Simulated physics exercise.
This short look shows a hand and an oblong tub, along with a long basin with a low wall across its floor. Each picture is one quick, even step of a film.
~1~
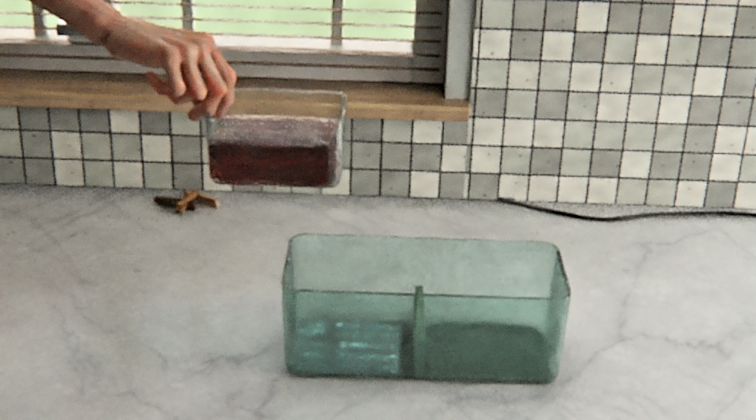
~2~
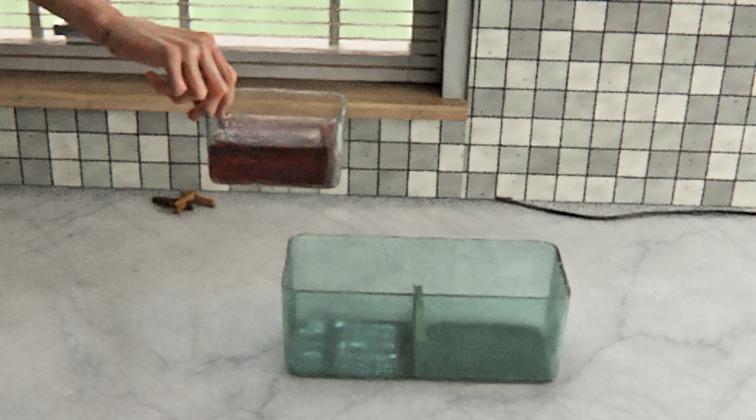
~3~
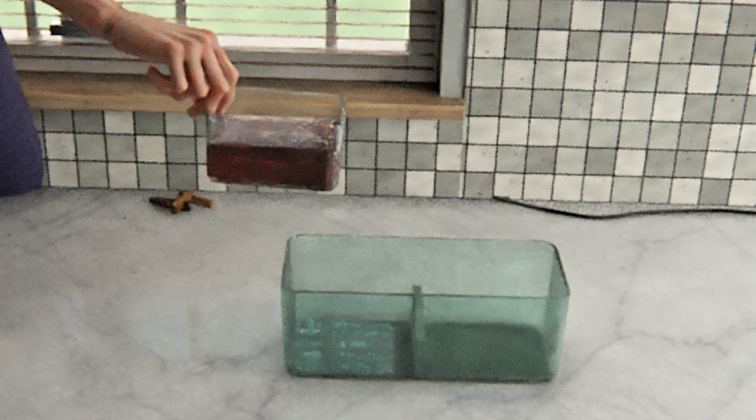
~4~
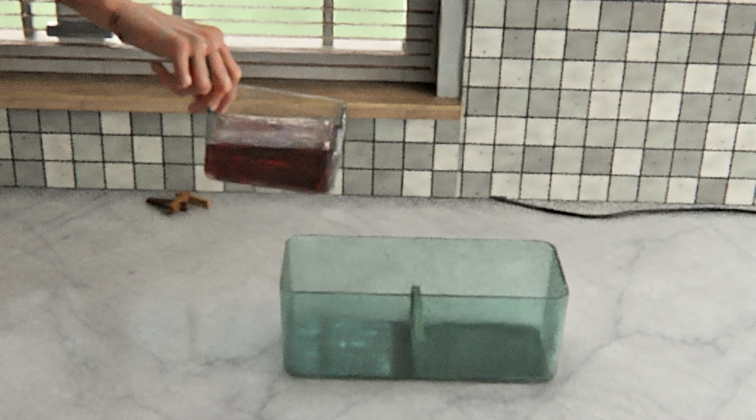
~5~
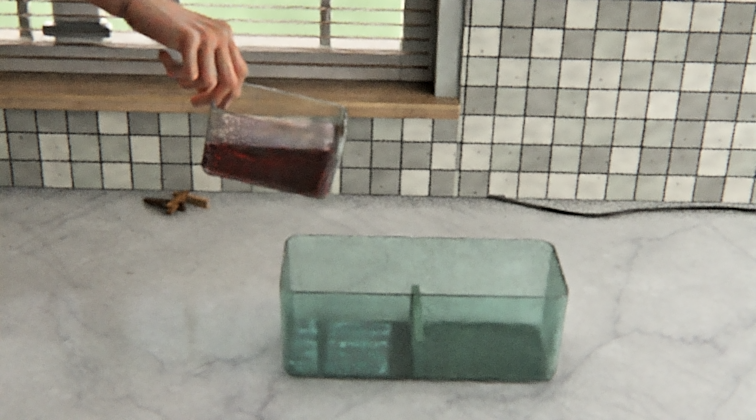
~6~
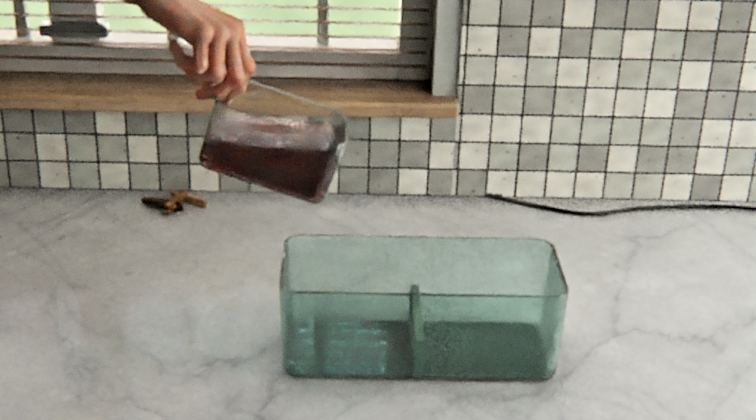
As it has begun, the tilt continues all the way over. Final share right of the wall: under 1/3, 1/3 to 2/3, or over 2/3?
Under 1/3.
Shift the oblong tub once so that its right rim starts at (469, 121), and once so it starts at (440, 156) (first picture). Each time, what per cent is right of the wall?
95 and 95 per cent.
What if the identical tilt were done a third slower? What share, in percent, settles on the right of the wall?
It comes to about 5 per cent.
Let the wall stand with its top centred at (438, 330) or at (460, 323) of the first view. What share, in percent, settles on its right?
20 %, then 10 %.
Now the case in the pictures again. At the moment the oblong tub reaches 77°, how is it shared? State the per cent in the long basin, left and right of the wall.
Reading: Left some 10 %, right some 0 %.
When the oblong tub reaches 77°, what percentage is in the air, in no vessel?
40 %.
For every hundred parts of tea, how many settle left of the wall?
It comes to about 95 per cent.
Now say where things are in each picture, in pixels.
The first frame shows tilt 0°; pouring edge (344, 109); surface from (216, 128) to (341, 132); the long basin's rim runs from (287, 262) to (564, 271); the wall's top is at (420, 313).
The second frame shows tilt 1°; pouring edge (343, 110); surface from (215, 128) to (341, 133).
The third frame shows tilt 3°; pouring edge (344, 113); surface from (214, 128) to (340, 133).
The fourth frame shows tilt 7°; pouring edge (344, 118); surface from (212, 128) to (340, 135).
The fifth frame shows tilt 12°; pouring edge (346, 124); surface from (211, 128) to (340, 135).
The sixth frame shows tilt 19°; pouring edge (347, 131); surface from (210, 127) to (342, 136).
A moment on, the tilt is 77° and 47 per cent is still to pour, 12 is left of the wall and 0 right of it.
Next, the tilt is 105° and 11 per cent is still to pour, 77 is left of the wall and 2 right of it.
Then the tilt is 107° and 1 per cent is still to pour, 91 is left of the wall and 4 right of it.
Later the tilt is 107° and 0 per cent is still to pour, 93 is left of the wall and 4 right of it.
At rest 93 per cent lies left of the wall, 4 right of it and 3 outside.
